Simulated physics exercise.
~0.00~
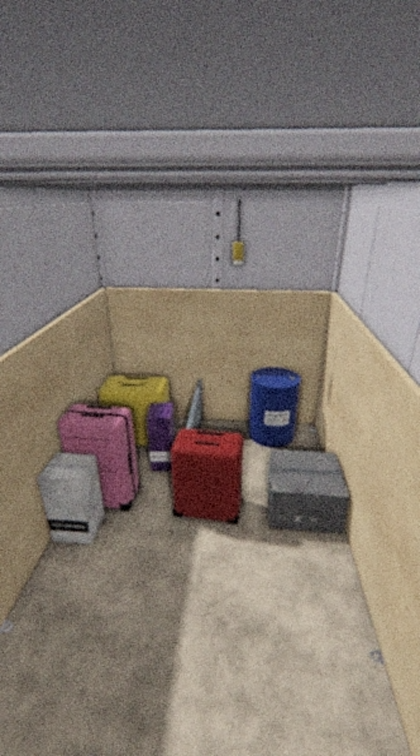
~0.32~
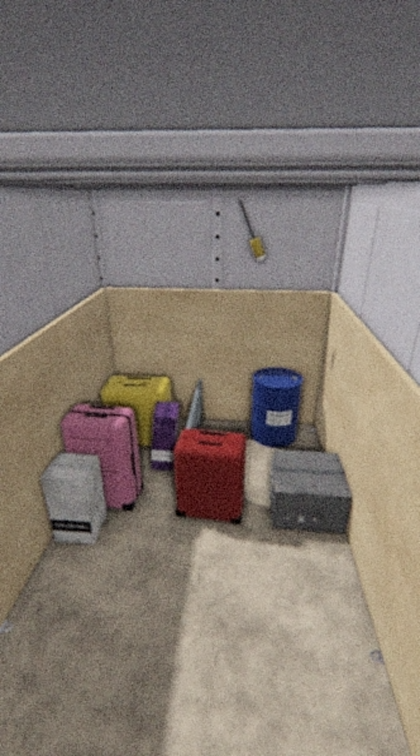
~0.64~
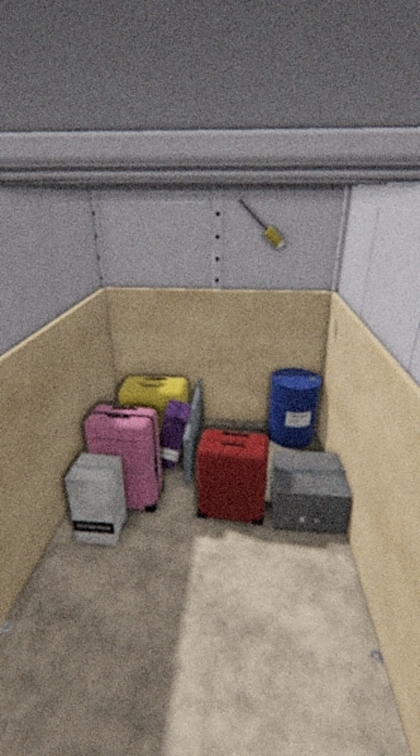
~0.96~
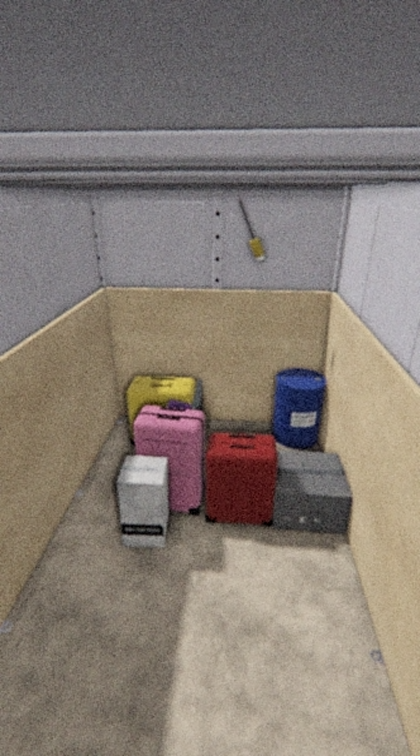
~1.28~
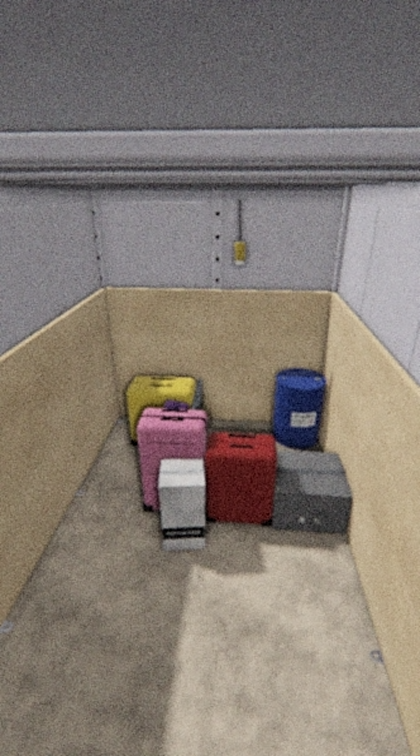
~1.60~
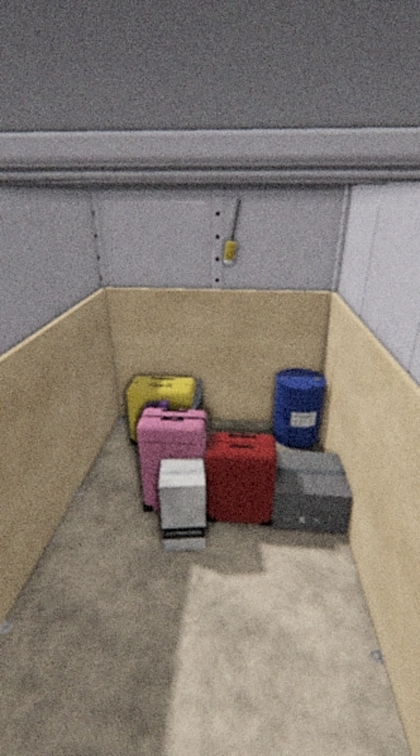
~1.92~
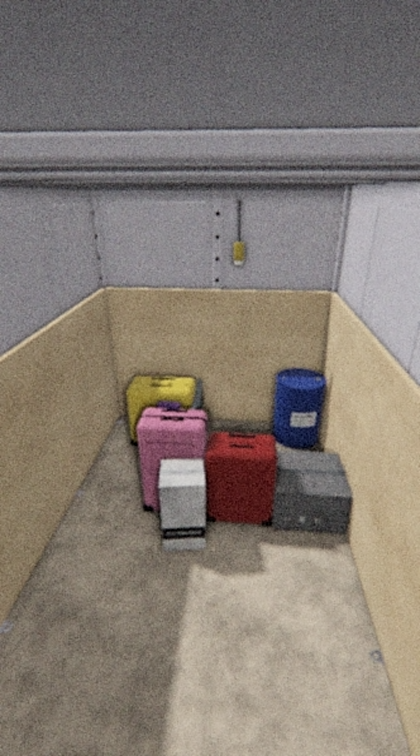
Luggage in a van's load bay slid to the right as a hanging lamp swung, with the pink case and white box travelling farthest, until the white box stopped in front of the pink and red cases, everything in view still upright and the grey box unmoved.
